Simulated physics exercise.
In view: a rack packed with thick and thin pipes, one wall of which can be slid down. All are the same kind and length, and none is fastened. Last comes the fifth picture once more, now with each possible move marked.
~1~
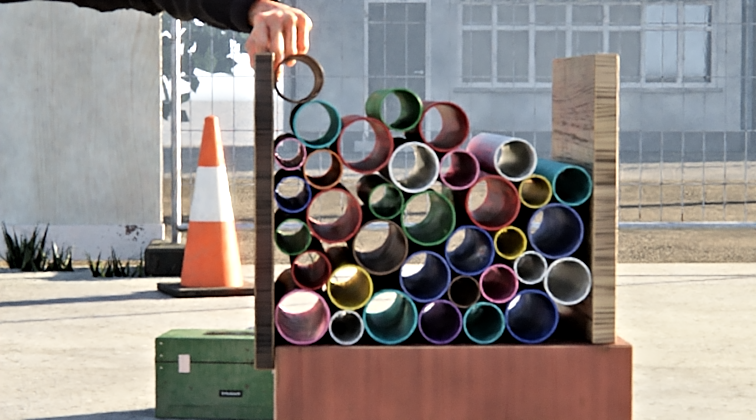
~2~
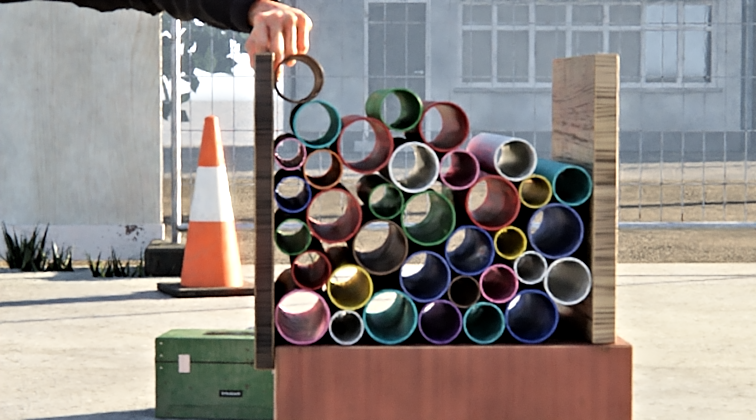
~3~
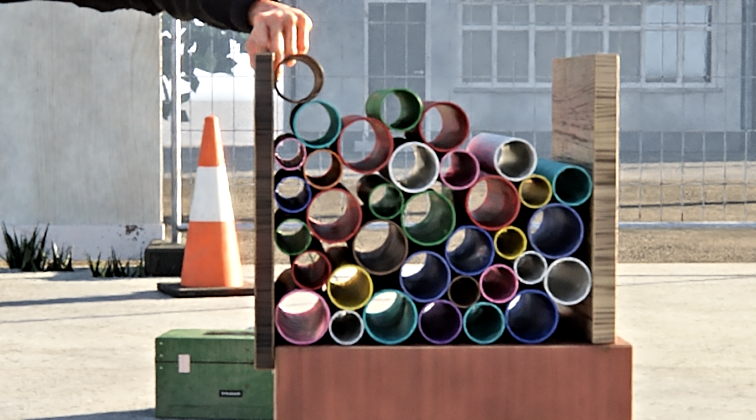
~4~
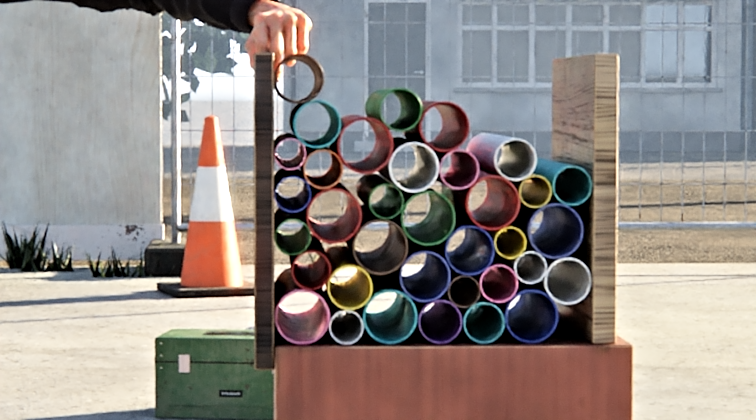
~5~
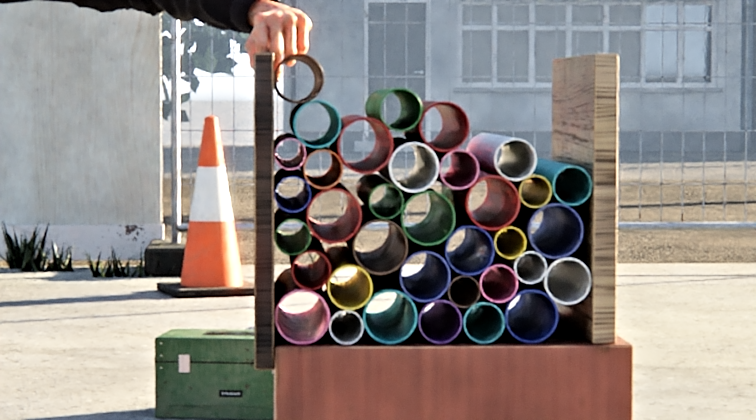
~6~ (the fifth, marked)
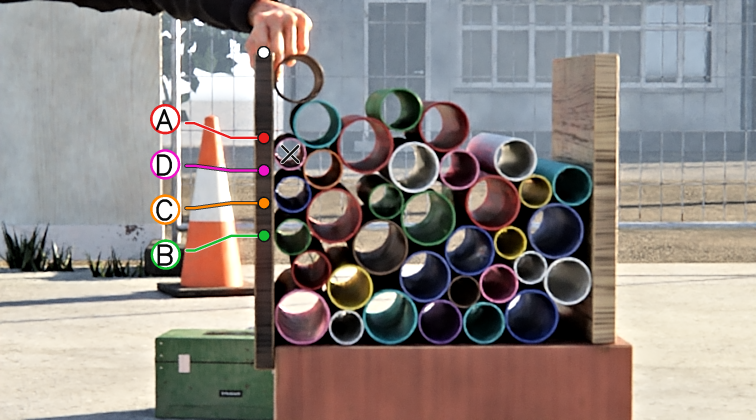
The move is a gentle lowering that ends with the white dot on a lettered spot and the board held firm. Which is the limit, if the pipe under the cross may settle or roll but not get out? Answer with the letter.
Slide it to D.
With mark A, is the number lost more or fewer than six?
It loses fewer than six.
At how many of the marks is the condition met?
The number is two.
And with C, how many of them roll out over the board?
The count is three.
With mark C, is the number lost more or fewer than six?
It loses fewer than six.
On the marked copy, A at (264, 138); B at (264, 236); C at (264, 203); D at (264, 171); the cross at (290, 154); the white dot at (264, 53).
Taking D. A third of the way, top of the board (274, 111).
Two thirds of the way, top of the board (274, 170).
When it is over, top of the board (274, 170), one out over the board, the crossed one still inside.
As for the rest, A keeps the crossed one inside; B lets the crossed one out; C lets the crossed one out.
